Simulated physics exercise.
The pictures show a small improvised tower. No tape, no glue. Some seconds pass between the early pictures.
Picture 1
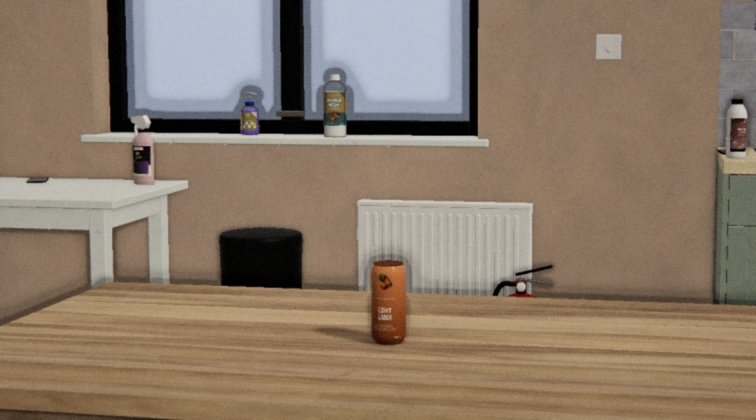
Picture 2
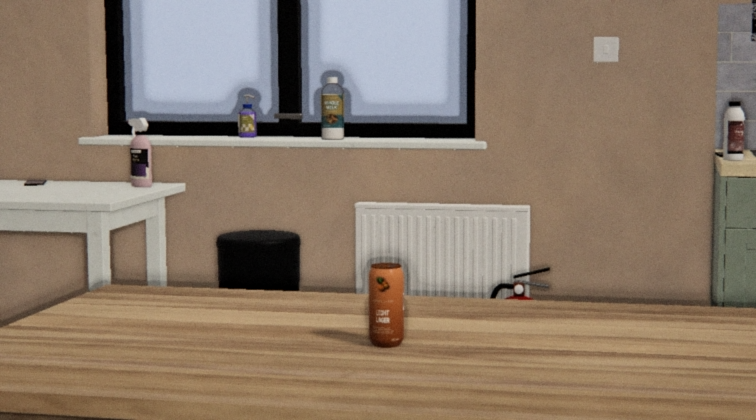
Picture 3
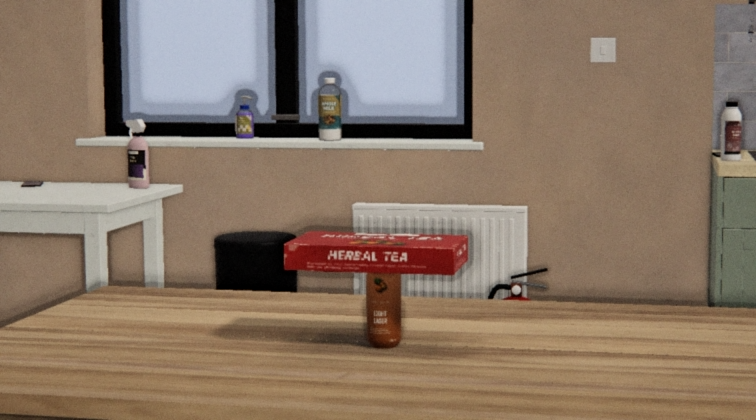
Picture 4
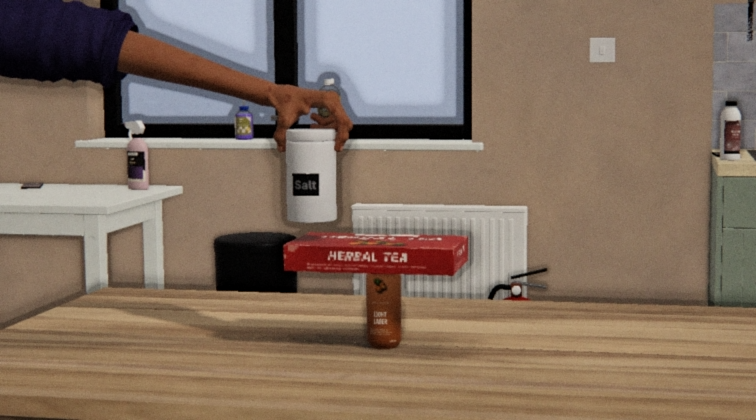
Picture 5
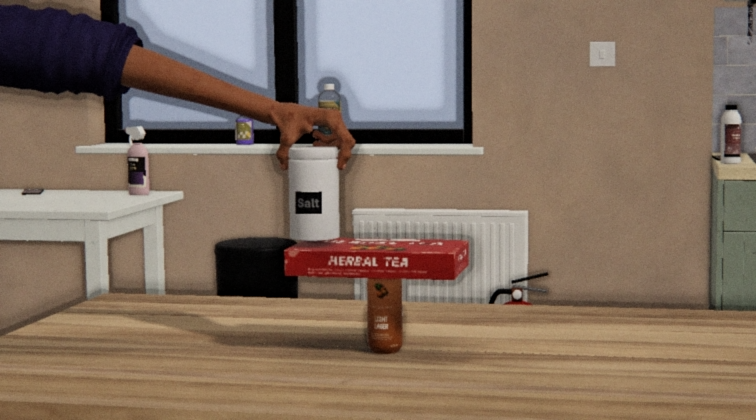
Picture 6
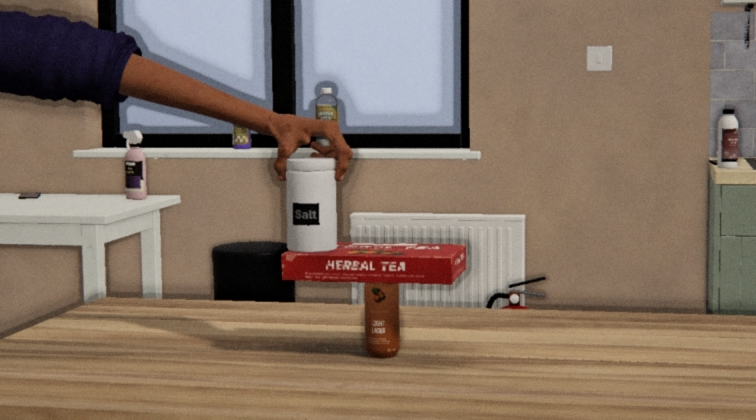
In a room with a wooden table, a red herbal tea box appearing atop an orange can, a hand lowering white salt jar onto it.
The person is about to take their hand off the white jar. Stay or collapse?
In the end the stack loses its balance.
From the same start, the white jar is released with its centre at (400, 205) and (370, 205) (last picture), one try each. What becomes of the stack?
First, it stays up; second, it holds.
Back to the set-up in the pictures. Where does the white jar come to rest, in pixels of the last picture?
At about (206, 333).
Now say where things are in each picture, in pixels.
In the first picture, the last thing is not in view yet; orange can (389, 303).
In the second picture, the last thing is not in view yet; orange can (386, 305).
In the third picture, the last thing is not in view yet; orange can (384, 306).
In the fourth picture, coming down; white jar (311, 175); orange can (384, 307).
In the fifth picture, coming down; white jar (314, 193); orange can (385, 312).
In the sixth picture, set down, still held; white jar (312, 204); orange can (382, 316).
Then, 0.40 s past the last view, white jar now fallen; red packet rocked 51° from its first pose.
Then, 0.60 s past the last view, red packet on its side.
Then, 1.60 s past the last view, red packet now fallen.
Then, 2.10 s past the last view, things are still on the move.
Finally, fallen, white jar and red packet; orange can still in place. Final places as the last picture's camera would see them, white jar near (206, 333). The stack comes apart.
